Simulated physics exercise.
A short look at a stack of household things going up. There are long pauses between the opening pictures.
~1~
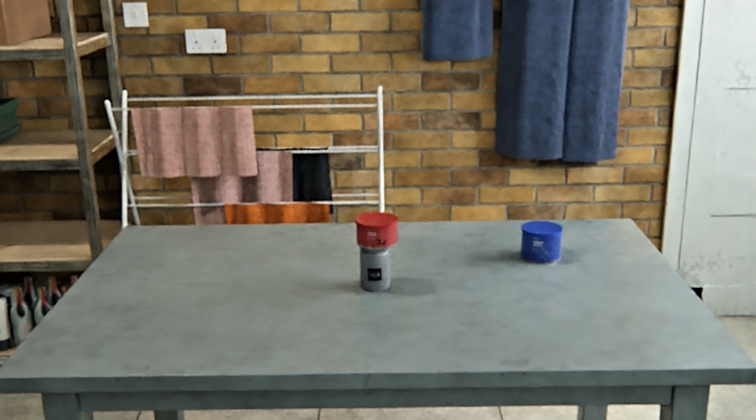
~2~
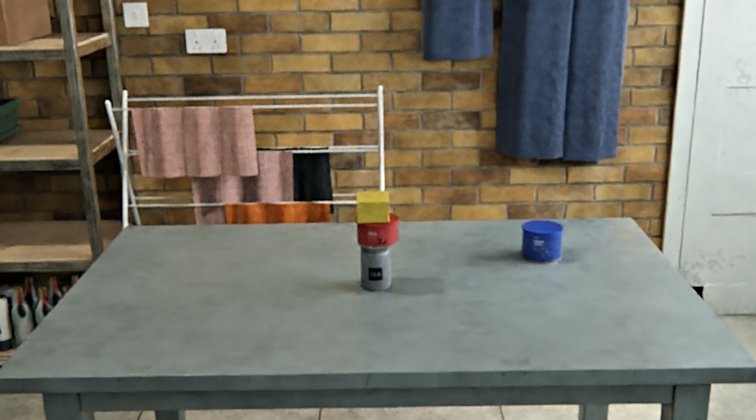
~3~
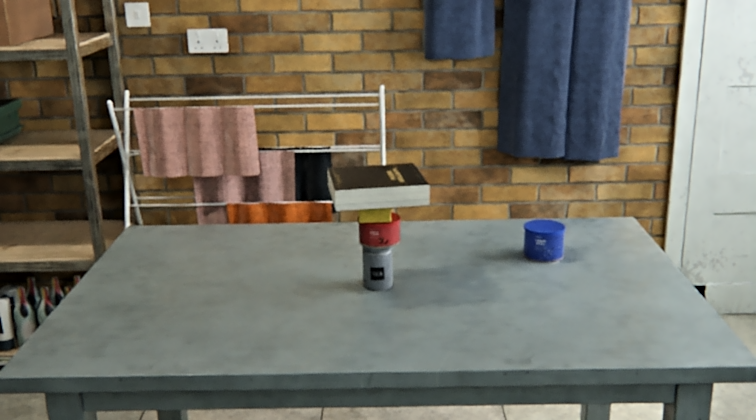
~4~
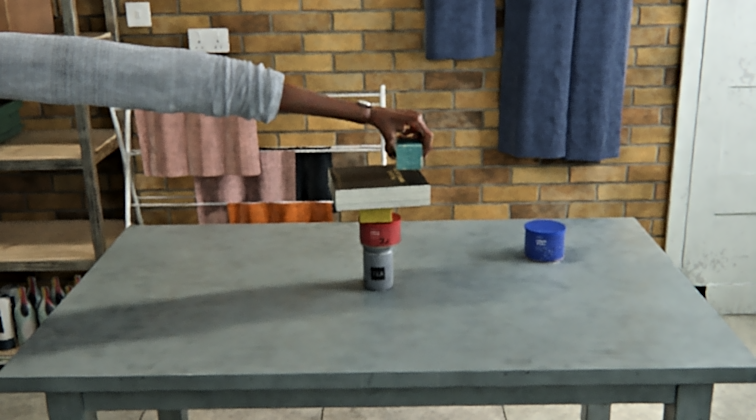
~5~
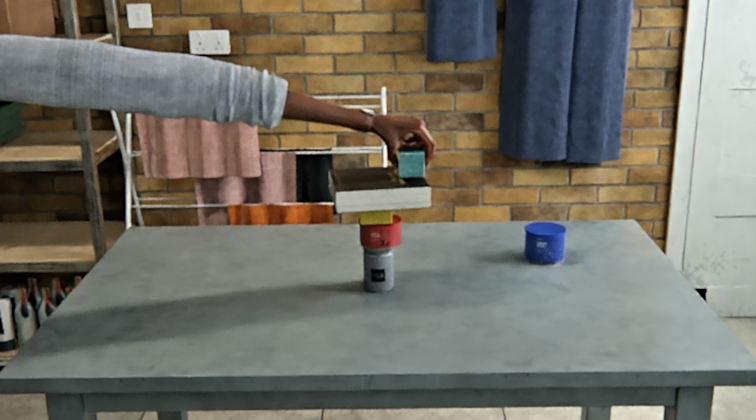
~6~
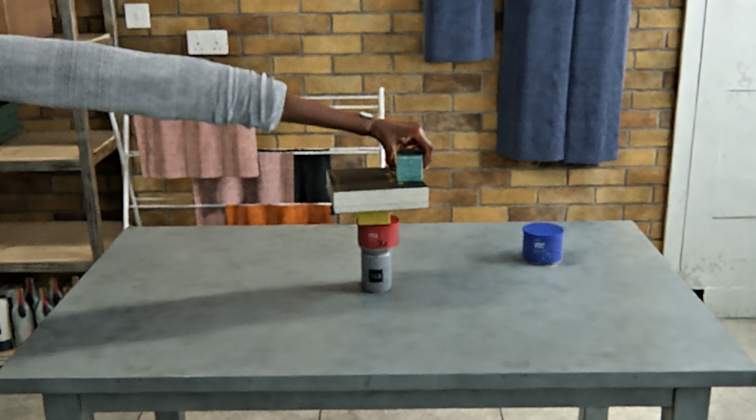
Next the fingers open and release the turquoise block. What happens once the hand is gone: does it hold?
The pile keeps its balance.
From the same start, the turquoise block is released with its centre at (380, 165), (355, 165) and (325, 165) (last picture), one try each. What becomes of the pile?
First try: It holds; second try: It stays up; third try: It comes apart.
Then, 0.50 s later than the last frame, all is still.
Then, 1.30 s later than the last frame, turquoise block resting near (409, 167).
When it is over, all 6 as before. End places, in pixels of the last picture, turquoise block near (409, 167). The pile stays up.
